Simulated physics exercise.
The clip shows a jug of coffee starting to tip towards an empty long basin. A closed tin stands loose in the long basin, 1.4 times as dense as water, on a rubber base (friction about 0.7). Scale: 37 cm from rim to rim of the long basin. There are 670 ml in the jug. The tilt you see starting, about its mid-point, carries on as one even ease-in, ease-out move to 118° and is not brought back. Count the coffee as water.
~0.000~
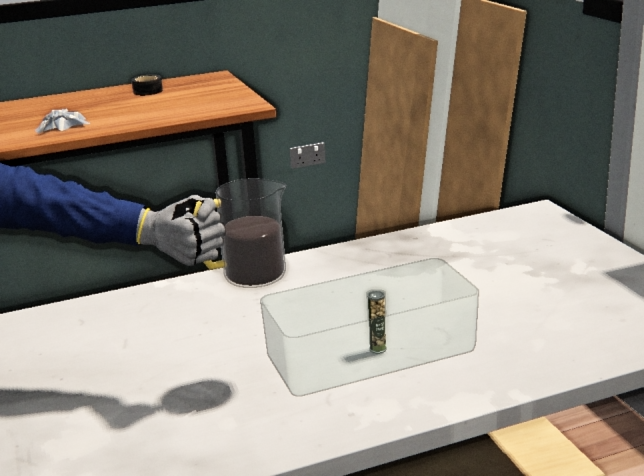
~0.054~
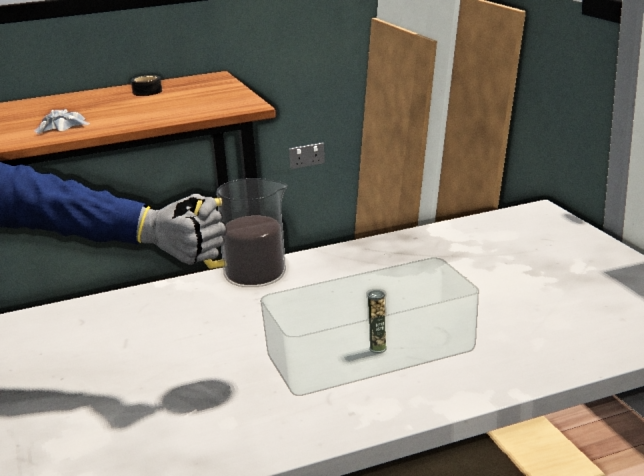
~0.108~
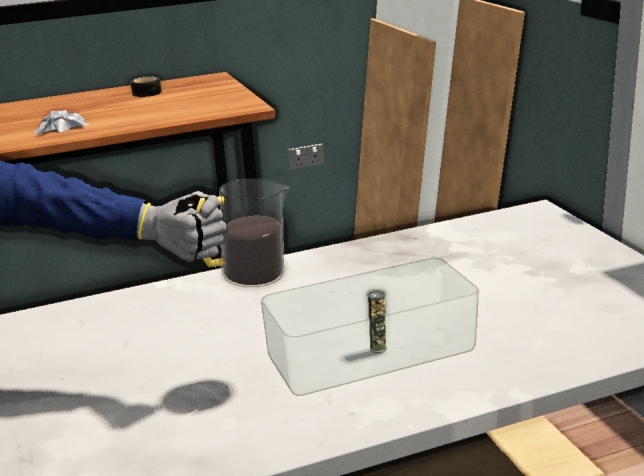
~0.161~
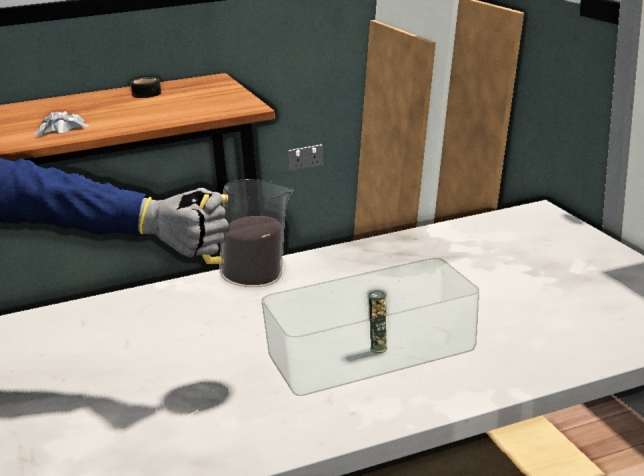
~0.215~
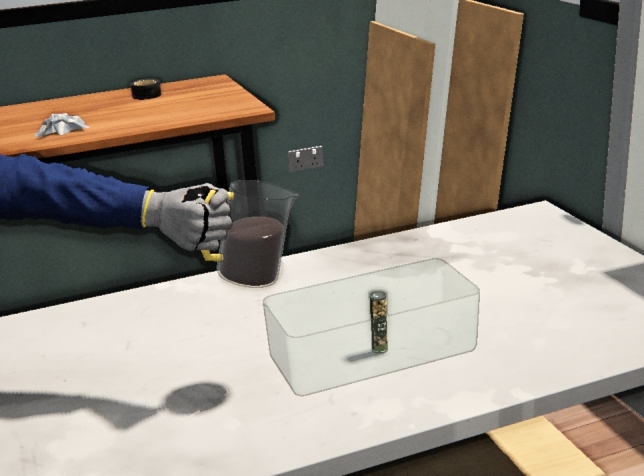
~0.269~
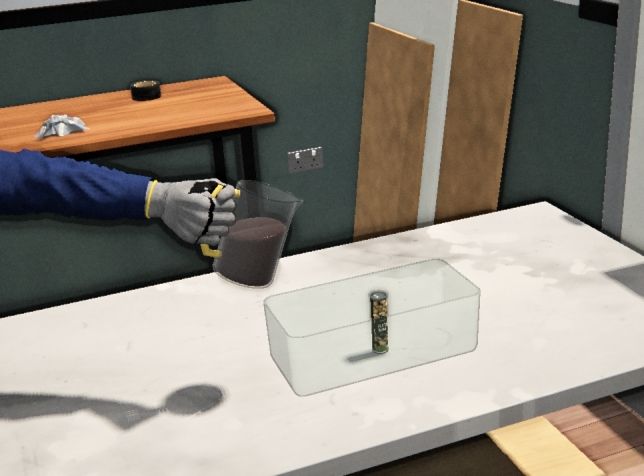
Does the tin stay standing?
The tin remains upright.
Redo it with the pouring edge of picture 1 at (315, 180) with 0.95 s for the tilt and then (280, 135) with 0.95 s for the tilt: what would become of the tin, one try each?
First it falls; then it stays up.
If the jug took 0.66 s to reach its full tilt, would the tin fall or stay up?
Then it keeps standing.
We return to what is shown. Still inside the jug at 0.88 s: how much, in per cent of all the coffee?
About 26 per cent.
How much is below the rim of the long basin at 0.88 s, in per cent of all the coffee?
Near 48 in a hundred.
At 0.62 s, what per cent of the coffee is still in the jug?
About 92 per cent.
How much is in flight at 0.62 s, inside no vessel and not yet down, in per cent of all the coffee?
About 9 per cent.
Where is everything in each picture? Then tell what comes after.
Tilt 0°; pouring edge (285, 184); surface from (221, 231) to (277, 220); the long basin's rim runs from (272, 318) to (460, 275); the tin's top is at (376, 297), in the first frame.
Tilt 1°; pouring edge (287, 184); surface from (222, 231) to (277, 220), in the second frame.
Tilt 4°; pouring edge (289, 185); surface from (223, 232) to (278, 220), in the third frame.
Tilt 8°; pouring edge (293, 188); surface from (224, 233) to (280, 221), in the fourth frame.
Tilt 14°; pouring edge (298, 193); surface from (224, 234) to (281, 222), in the fifth frame.
Tilt 22°; pouring edge (303, 199); surface from (223, 239) to (284, 222), in the sixth frame.
After 0.62 s the tilt is 87° and 91 per cent is still to pour; the tin stands where it began.
After 0.88 s the tilt is 117° and 26 per cent is still to pour; the tin stands where it began.
After 1.15 s the tilt is 118° and 1 per cent is still to pour; the tin stands where it began.
After 1.45 s the tilt is 118° and 0 per cent is still to pour; the tin stands where it began.
In the end the tin stands where it began.
